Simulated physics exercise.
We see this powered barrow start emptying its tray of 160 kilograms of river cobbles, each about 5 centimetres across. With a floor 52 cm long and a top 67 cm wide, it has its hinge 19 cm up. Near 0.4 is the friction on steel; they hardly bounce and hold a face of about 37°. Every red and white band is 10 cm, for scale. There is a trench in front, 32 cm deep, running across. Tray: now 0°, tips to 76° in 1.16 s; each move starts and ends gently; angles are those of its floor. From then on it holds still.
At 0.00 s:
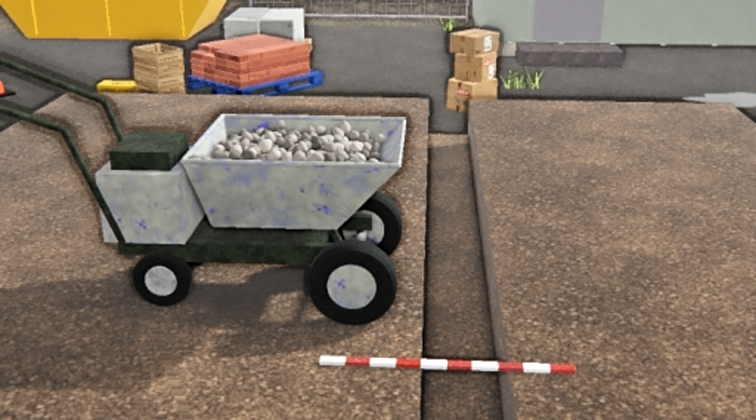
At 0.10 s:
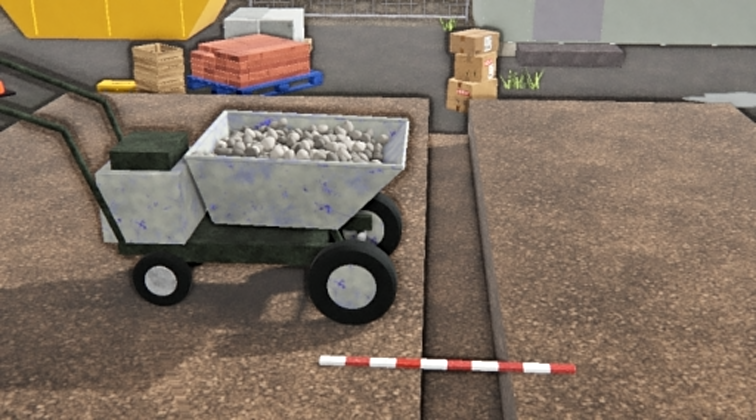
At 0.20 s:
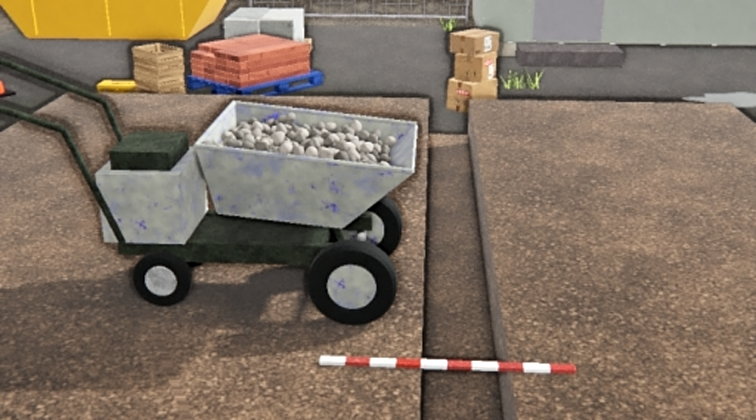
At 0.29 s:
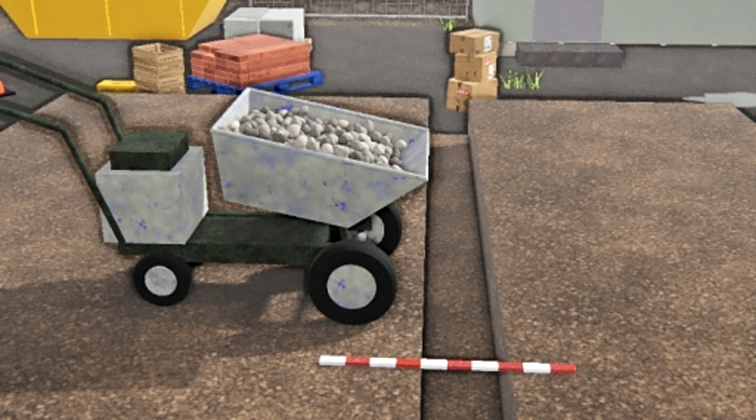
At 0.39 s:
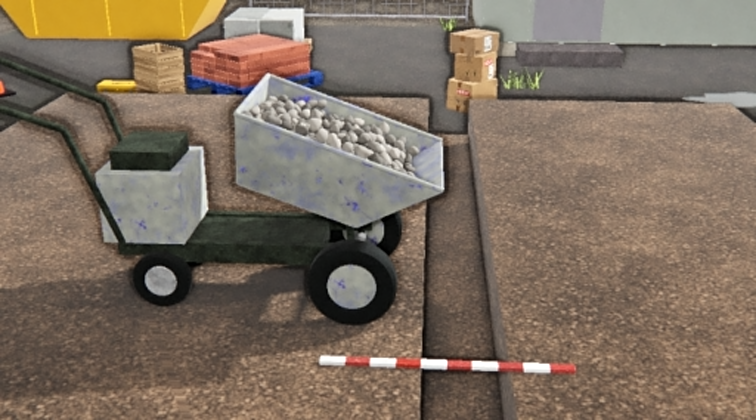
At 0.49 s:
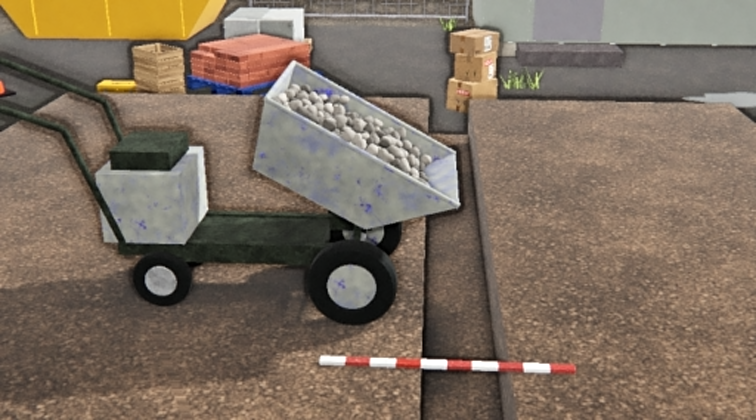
The clip opens on a small wheeled dumper, its grey tray level and filled with pale stones, beside a narrow trench with a red and white striped pole lying across it. The tray's left end rises slowly, then faster, tilting the tray steeply rightward with the stones still inside while the wheels stay put.
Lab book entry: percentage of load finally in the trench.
Approx. 28 percent.
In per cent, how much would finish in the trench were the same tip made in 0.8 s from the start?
25 per cent.
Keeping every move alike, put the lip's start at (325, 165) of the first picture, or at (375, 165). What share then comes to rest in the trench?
95 and 45 %.
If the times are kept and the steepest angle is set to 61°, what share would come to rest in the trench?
Near 35 per cent then.
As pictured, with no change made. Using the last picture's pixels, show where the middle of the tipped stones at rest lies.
Around (544, 292).
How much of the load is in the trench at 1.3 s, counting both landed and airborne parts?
5 per cent or so by then.
After 0.9 s the floor is at 64°; 100 % in the tray; the foremost stones are at (497, 243).
After 1.3 s the floor is at 76°; 46 % in the tray, 5 % in the trench, 49 % past the trench; the foremost stones are at (637, 312).
After 1.6 s the floor is at 76°; 13 % in the tray, 13 % in the trench, 74 % past the trench; the foremost stones are at (748, 295).
After 3.6 s the floor is at 76°; 0 % in the tray, 28 % in the trench, 72 % past the trench; the foremost stones are past the picture's edge.
